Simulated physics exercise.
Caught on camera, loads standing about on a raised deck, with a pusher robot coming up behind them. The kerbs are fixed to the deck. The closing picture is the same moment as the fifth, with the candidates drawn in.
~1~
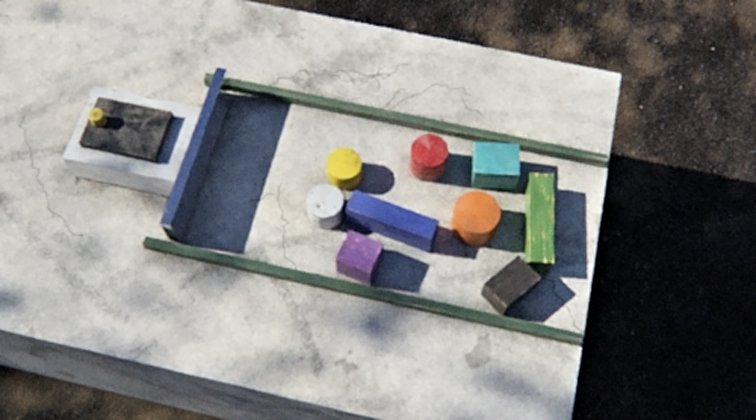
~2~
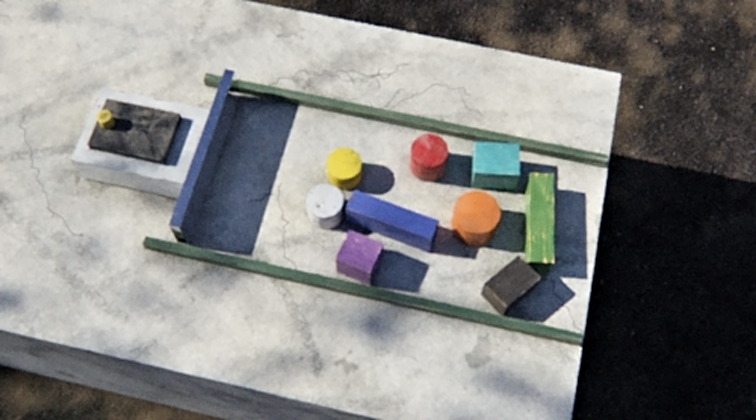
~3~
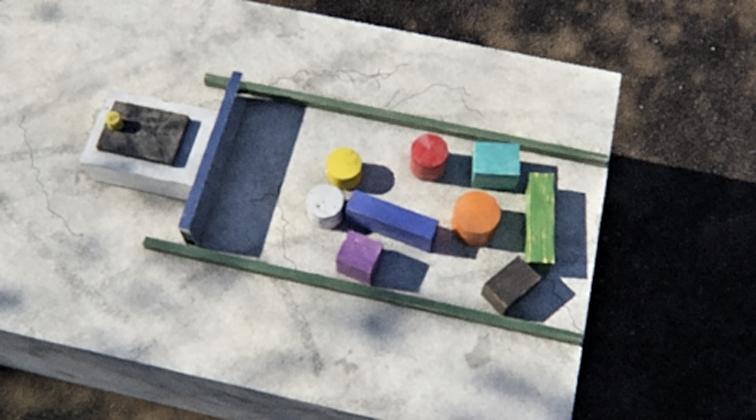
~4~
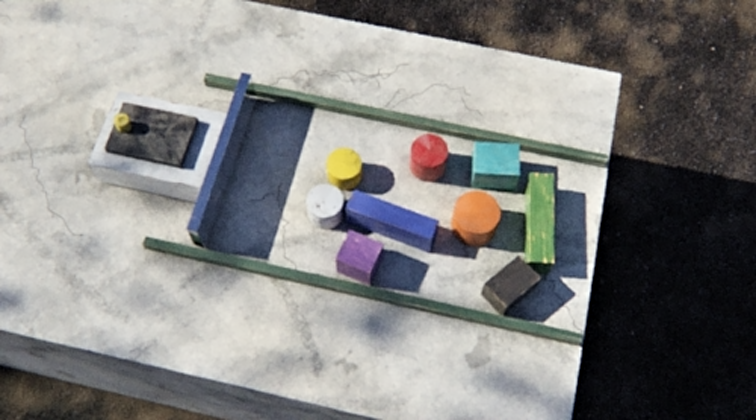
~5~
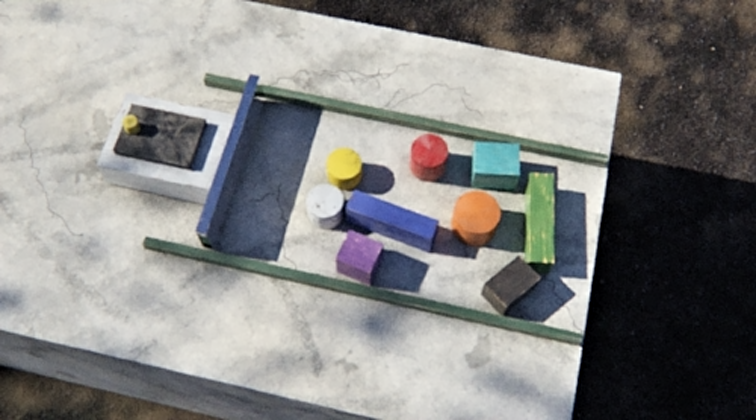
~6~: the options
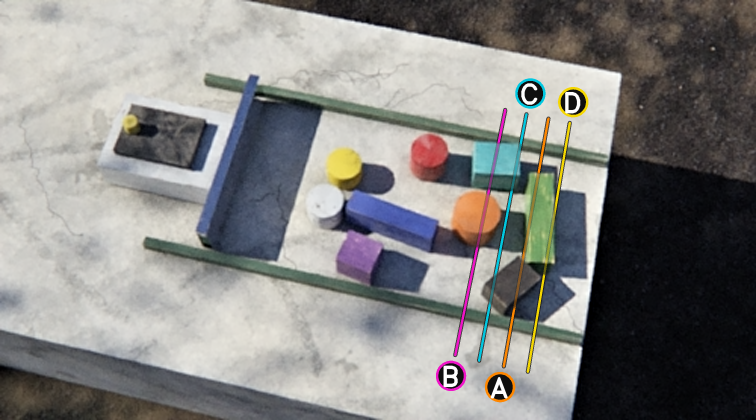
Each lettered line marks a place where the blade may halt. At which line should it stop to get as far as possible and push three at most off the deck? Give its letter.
No farther than A.
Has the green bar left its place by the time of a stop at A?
By then, yes.
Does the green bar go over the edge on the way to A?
Yes.
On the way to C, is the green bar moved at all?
Yes.
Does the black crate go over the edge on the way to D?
Yes.
On the marked copy, A at (527, 235); B at (482, 225); C at (504, 230); D at (550, 240).
With A. Early on, robot (271, 159); blue bar (415, 228); white canister (353, 214).
Further on, robot (378, 182); green bar (565, 226); black crate (524, 297).
At the end, robot (463, 200); green bar over the edge; blue bar over the edge; two fallen.
As for the rest, B is within the limit but short; C is within the limit but short; D drops five.
